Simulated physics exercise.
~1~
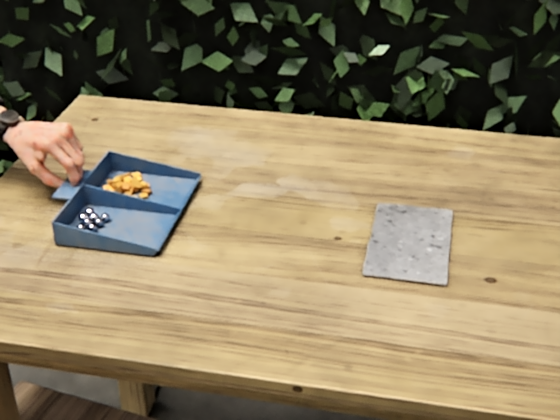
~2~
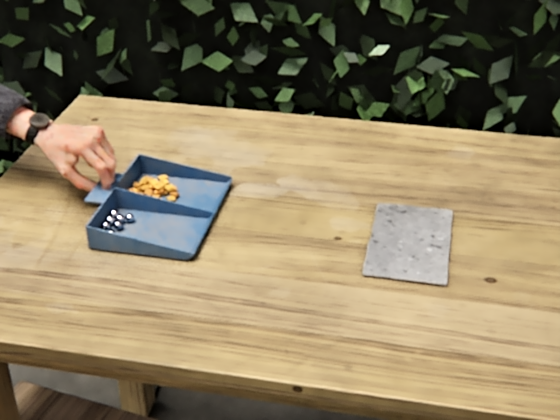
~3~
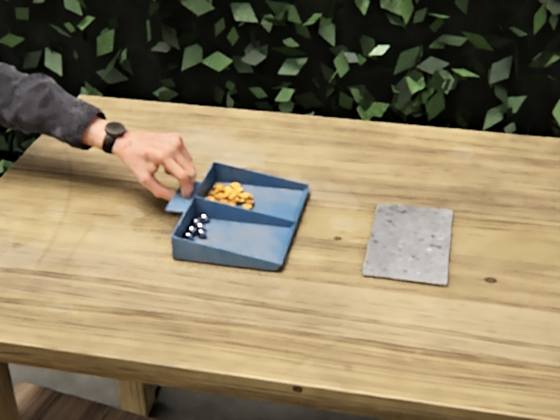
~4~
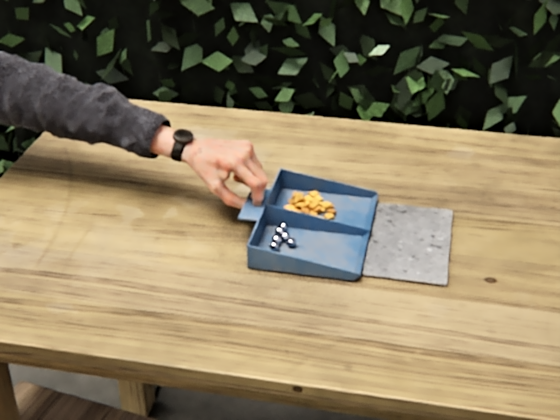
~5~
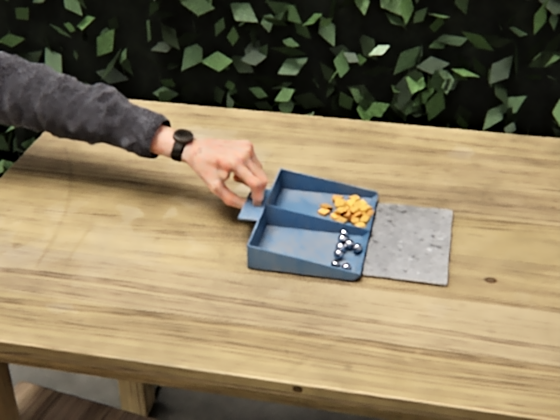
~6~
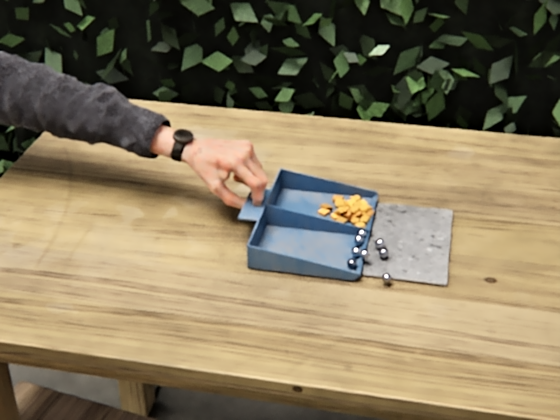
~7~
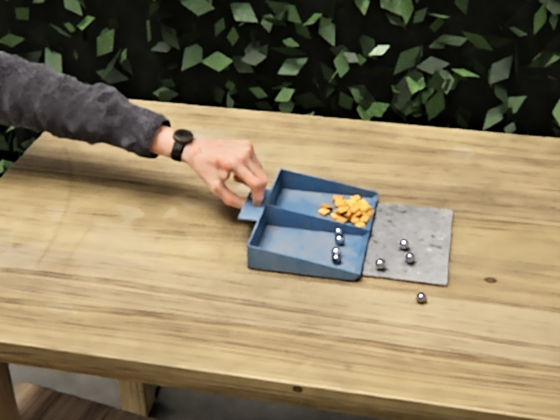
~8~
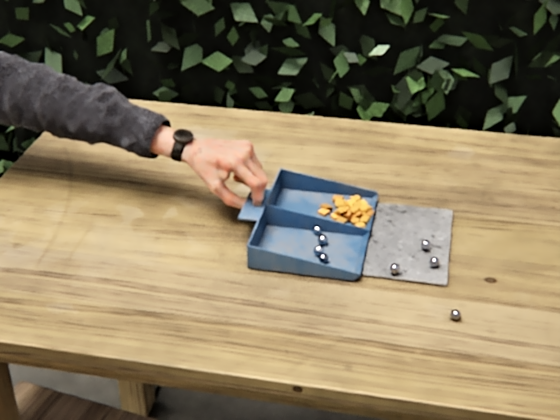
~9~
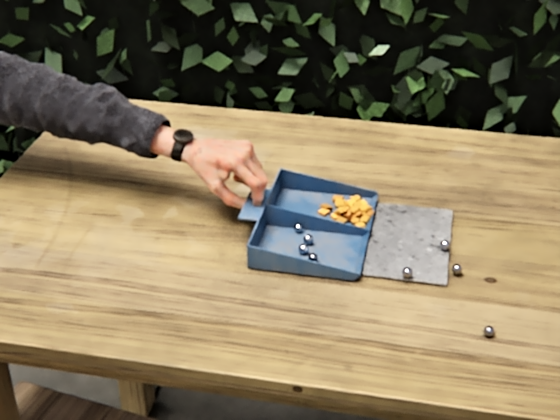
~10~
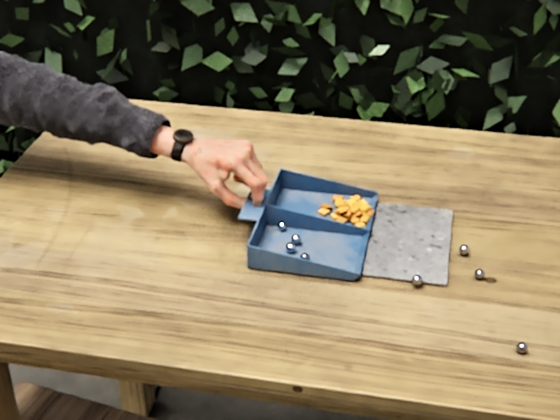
A hand slid a blue two-part tray rightward along a wooden table until it stopped against a gray slab, sending several shiny little balls over the low rim and across the table, while others rolled back inside and the orange pieces stayed in their section.
